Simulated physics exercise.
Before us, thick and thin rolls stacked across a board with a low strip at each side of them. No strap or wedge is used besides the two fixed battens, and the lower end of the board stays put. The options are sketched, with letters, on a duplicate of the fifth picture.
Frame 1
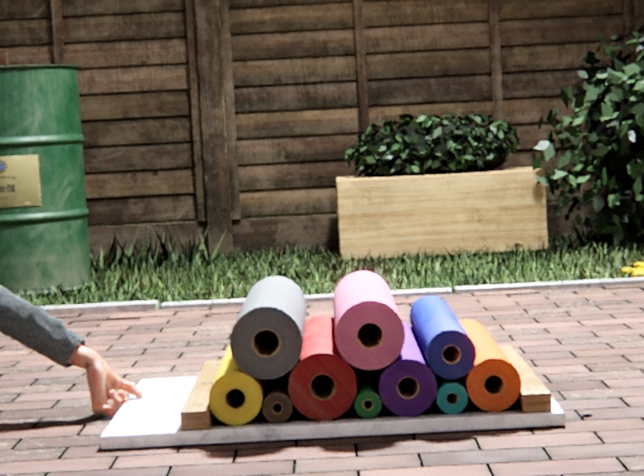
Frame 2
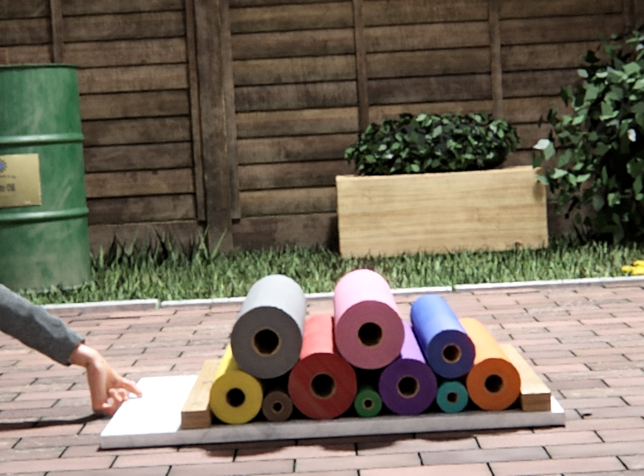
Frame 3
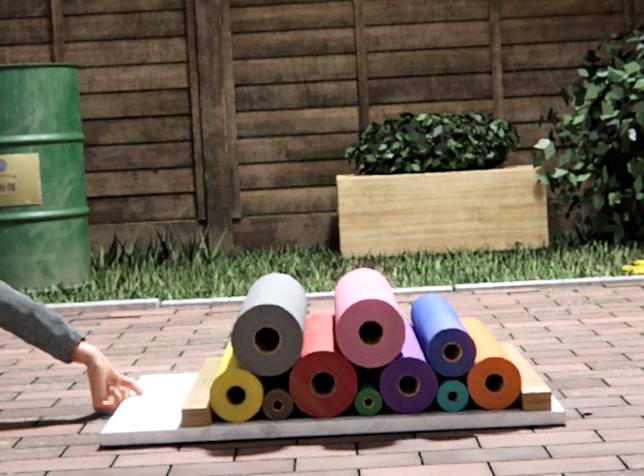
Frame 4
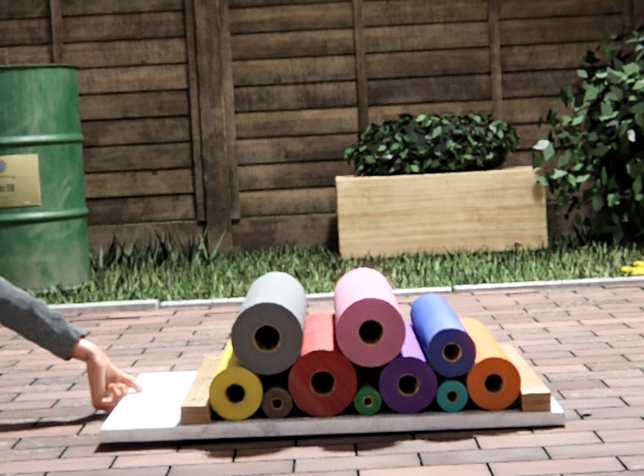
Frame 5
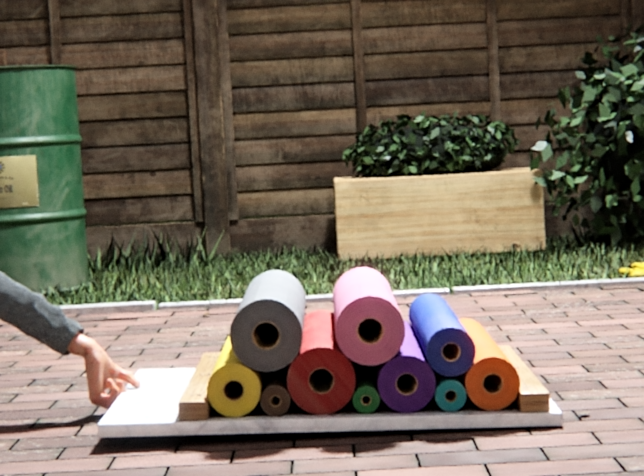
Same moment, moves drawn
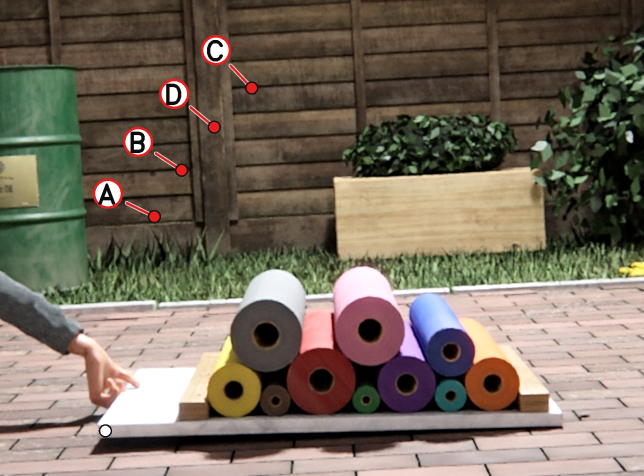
To begin with, thick and thin coloured rolls sit stacked on a board between two low wooden strips, while a hand reaches in from the left and touches the board's left end. The hand stays there and the stack keeps its arrangement, with barely any movement beyond a very slight shift left at the end.
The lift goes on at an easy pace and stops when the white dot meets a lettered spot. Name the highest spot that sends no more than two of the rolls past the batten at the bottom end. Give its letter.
The answer is mark D.
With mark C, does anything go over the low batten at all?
Yes, at C.
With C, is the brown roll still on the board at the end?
Yes.
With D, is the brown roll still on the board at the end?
The brown roll: Yes.
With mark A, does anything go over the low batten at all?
At A: No.
On the marked copy, A at (154, 217); B at (182, 170); C at (252, 88); D at (214, 127); the white dot at (105, 431).
Following D. Soon after the start, board at 22°.
Later, board at 42°.
In the end, board at 43°, one over the low batten (pink).
As for the rest, A none over the low batten; B none over the low batten; C three over the low batten (grey, blue, pink).
